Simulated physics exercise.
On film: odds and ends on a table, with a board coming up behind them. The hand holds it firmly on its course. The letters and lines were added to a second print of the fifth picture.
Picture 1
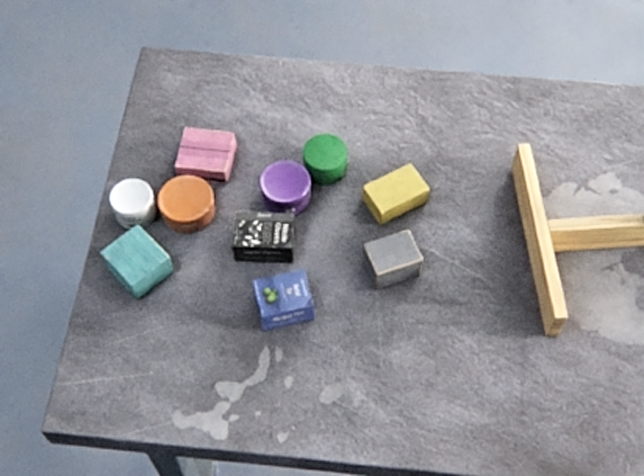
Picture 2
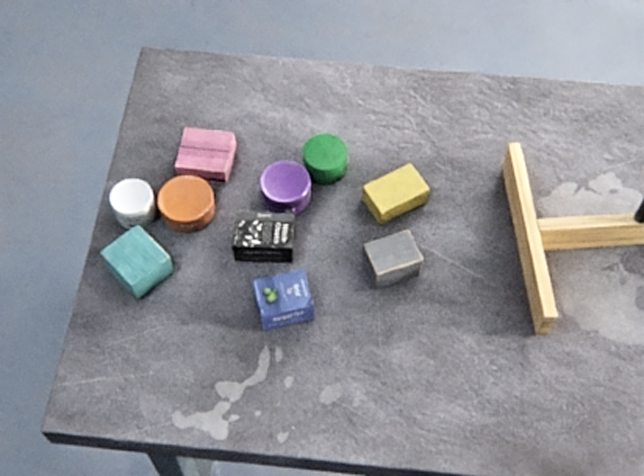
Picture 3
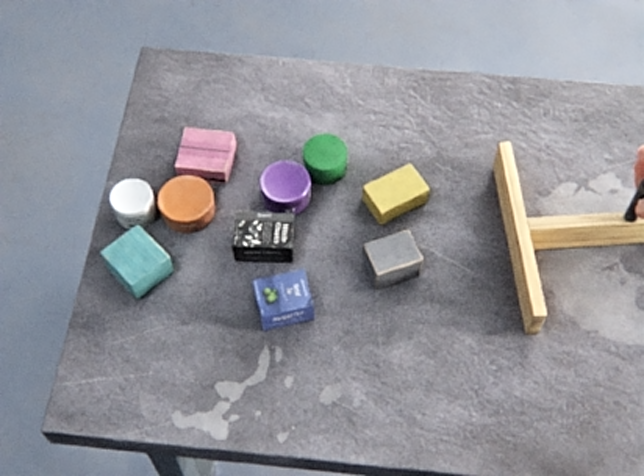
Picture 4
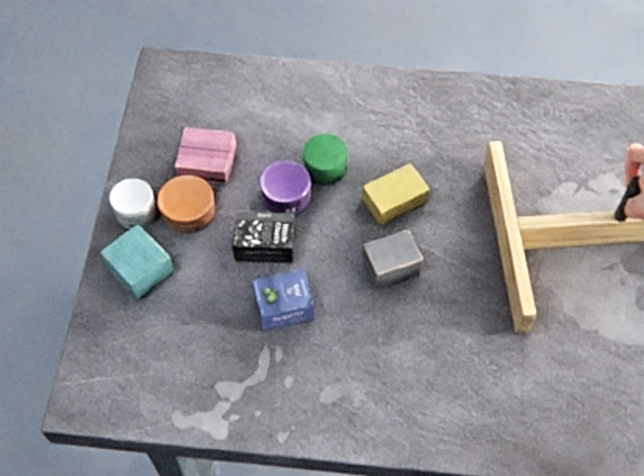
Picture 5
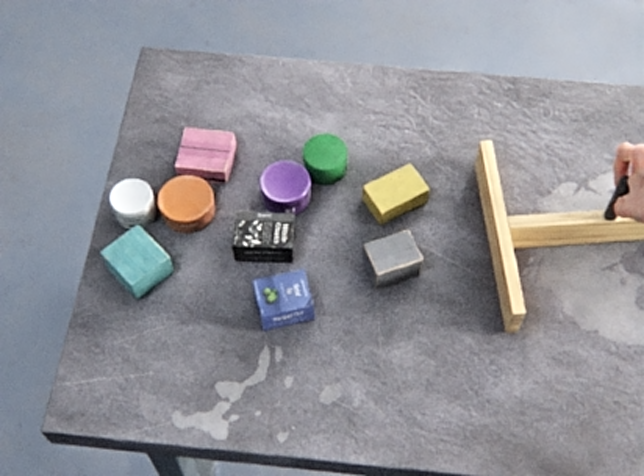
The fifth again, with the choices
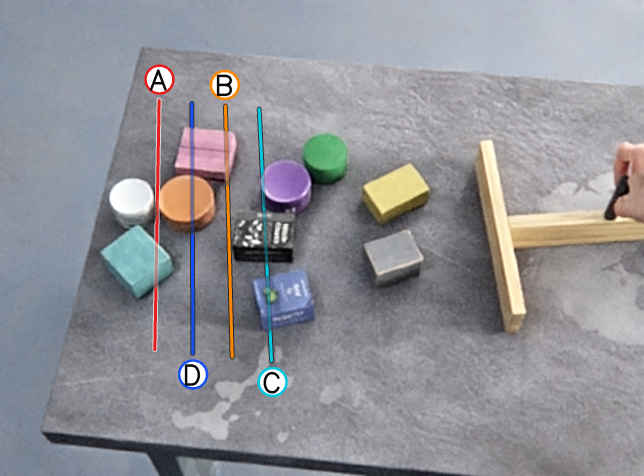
A hand gripping a dark handle comes into view at the right edge of a grey, stone-like tabletop seen from above at an angle by a still camera. Pink, black, blue, turquoise, yellow and grey blocks or boxes sit with white, orange, purple and green round tubs at left and centre. The hand slides a T-shaped wooden board slowly left a short way, while everything else stays still.
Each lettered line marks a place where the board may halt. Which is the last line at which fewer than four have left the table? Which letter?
Line D.
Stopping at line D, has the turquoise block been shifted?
Yes.
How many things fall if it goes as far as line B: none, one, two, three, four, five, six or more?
In all, one.
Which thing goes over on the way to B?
The white jar goes over.
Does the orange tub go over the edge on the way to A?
Yes.
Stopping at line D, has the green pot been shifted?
By then, yes.
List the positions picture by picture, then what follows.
In the first frame, black box (264, 237); pink box (206, 155); orange tub (187, 204).
In the second frame, board (532, 225); turquoise block (137, 262).
In the third frame, board (521, 224); purple jar (285, 189).
In the fourth frame, board (512, 223); blue box (284, 300).
In the fifth frame, board (502, 222); green pot (325, 160); black box (264, 237); pink box (206, 155).
On the copy, A at (157, 215); B at (228, 222); C at (265, 225); D at (192, 219).
On D. First, board (388, 213); yellow block (343, 193); grey block (360, 256).
Then, board (276, 203); white jar (111, 207); turquoise block (129, 262).
Finally, board (193, 196); turquoise block over the edge; white jar over the edge; three fallen.
By contrast, A drops six; B is within the limit but short; C is within the limit but short.
